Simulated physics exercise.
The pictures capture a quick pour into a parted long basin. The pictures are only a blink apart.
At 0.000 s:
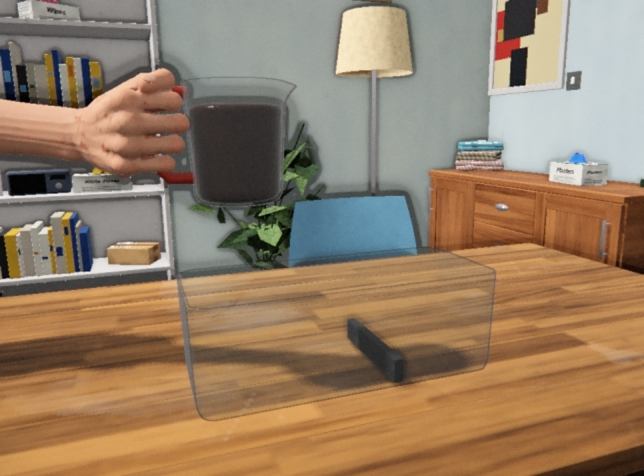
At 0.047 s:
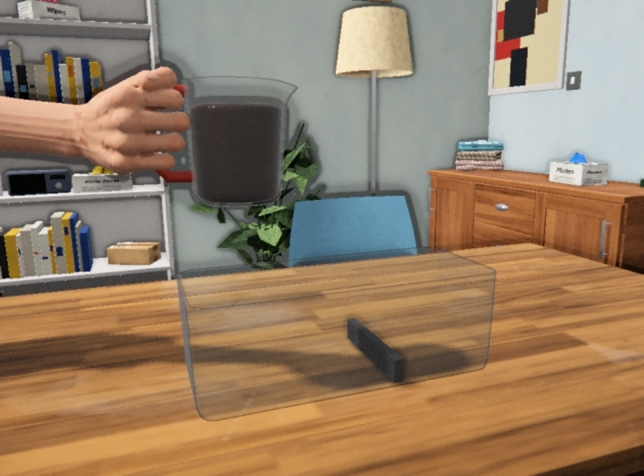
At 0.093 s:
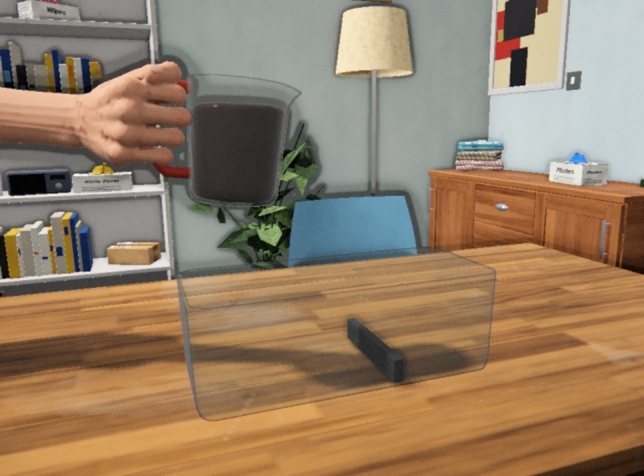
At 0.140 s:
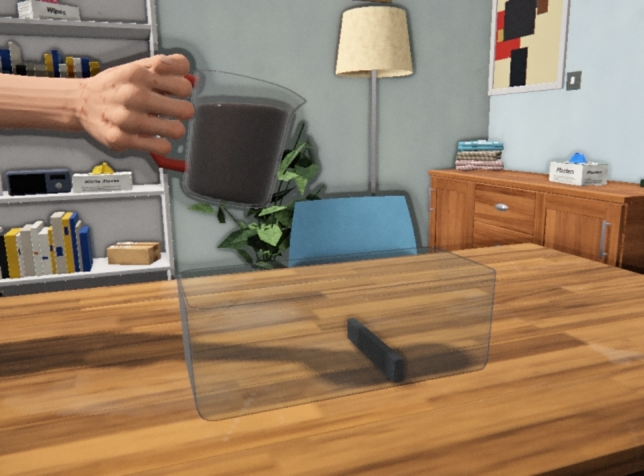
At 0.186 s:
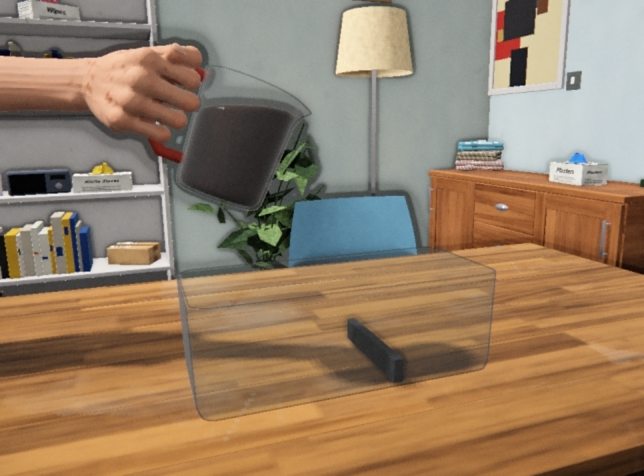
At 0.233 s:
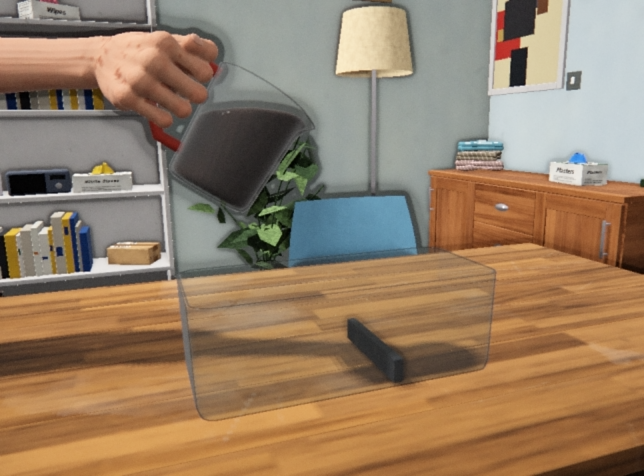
A hand tilts a pitcher of dark liquid rightward above a clear basin on a table.
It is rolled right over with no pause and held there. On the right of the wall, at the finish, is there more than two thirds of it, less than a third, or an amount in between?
There is less than a third of it there.
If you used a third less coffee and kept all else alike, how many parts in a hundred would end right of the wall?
The share comes to roughly 10 per cent.
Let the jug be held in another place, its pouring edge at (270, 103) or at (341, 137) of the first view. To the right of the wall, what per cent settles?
Near 15 per cent for the first start, near 75 per cent for the second.
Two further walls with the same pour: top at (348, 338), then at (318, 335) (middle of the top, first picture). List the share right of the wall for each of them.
Roughly 80 per cent, and 95 per cent.
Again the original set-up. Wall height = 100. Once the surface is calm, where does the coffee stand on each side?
I'd put the left at about 50 and the right at about 30.
A moment on, the jug is tipped on its side and 61 per cent is still to pour, 9 is left of the wall and 3 right of it.
Next, the jug is tipped right over and 17 per cent is still to pour, 52 is left of the wall and 12 right of it.
Then the jug is tipped right over and 3 per cent is still to pour, 70 is left of the wall and 19 right of it.
Later the jug is tipped right over and 0 per cent is still to pour, 77 is left of the wall and 20 right of it.
Finally, 74 per cent lies left of the wall, 23 right of it and 3 outside.
